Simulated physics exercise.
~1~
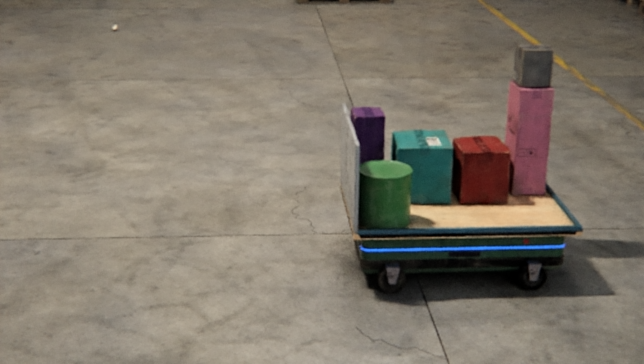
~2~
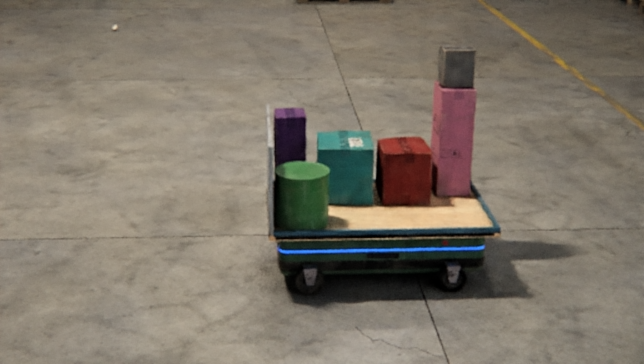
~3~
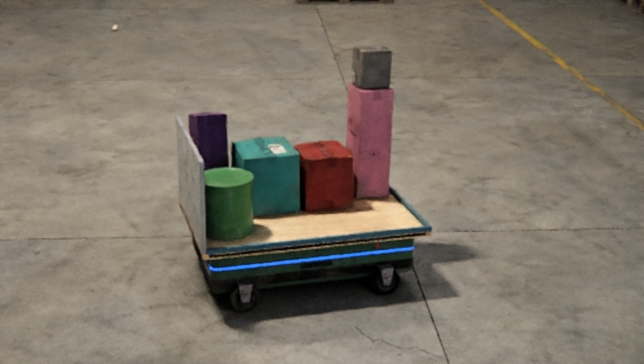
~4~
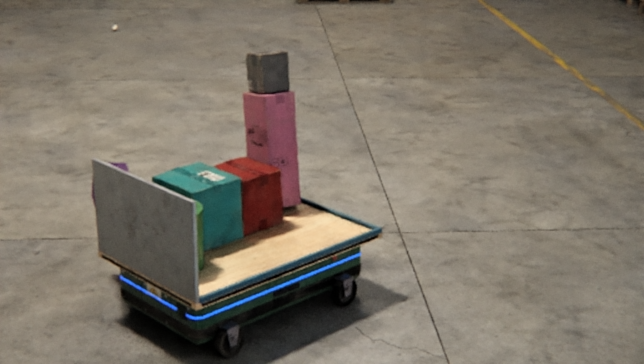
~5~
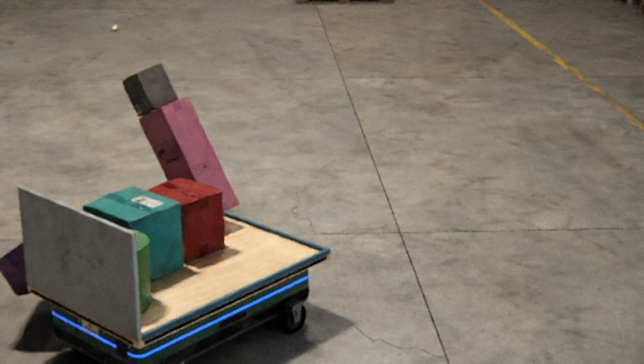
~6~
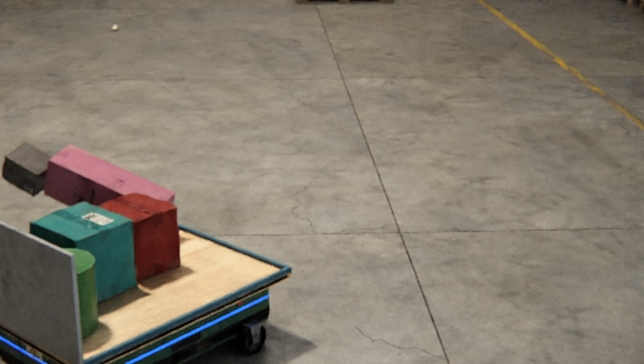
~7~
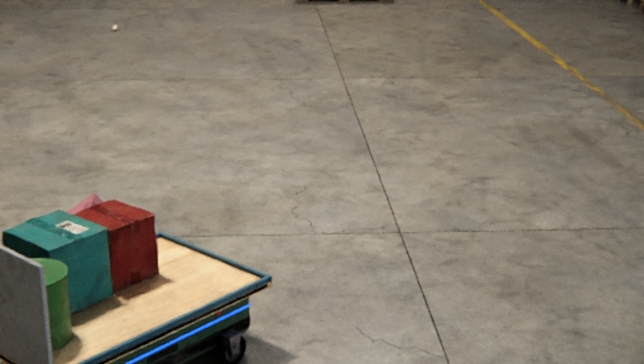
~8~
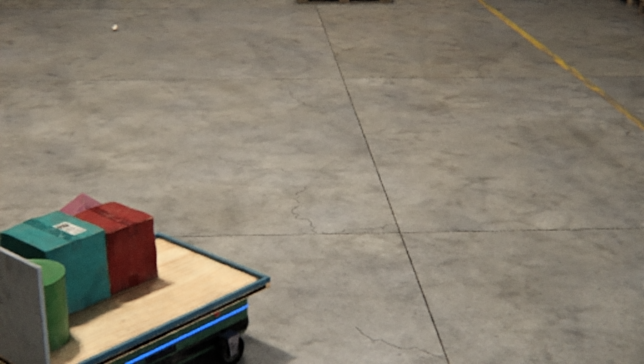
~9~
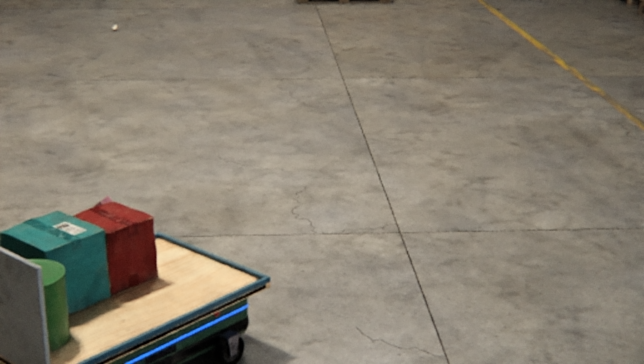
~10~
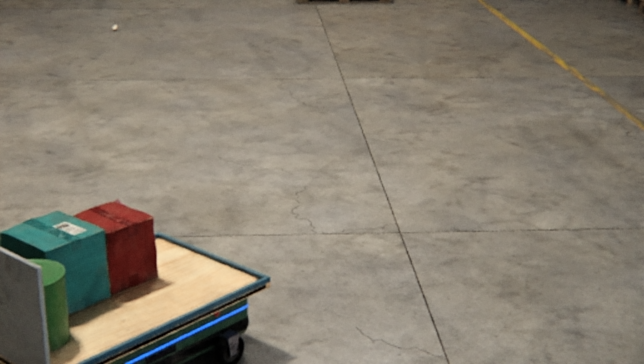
A loaded cart rolls left and turns, spilling purple, pink and grey boxes, then stops.
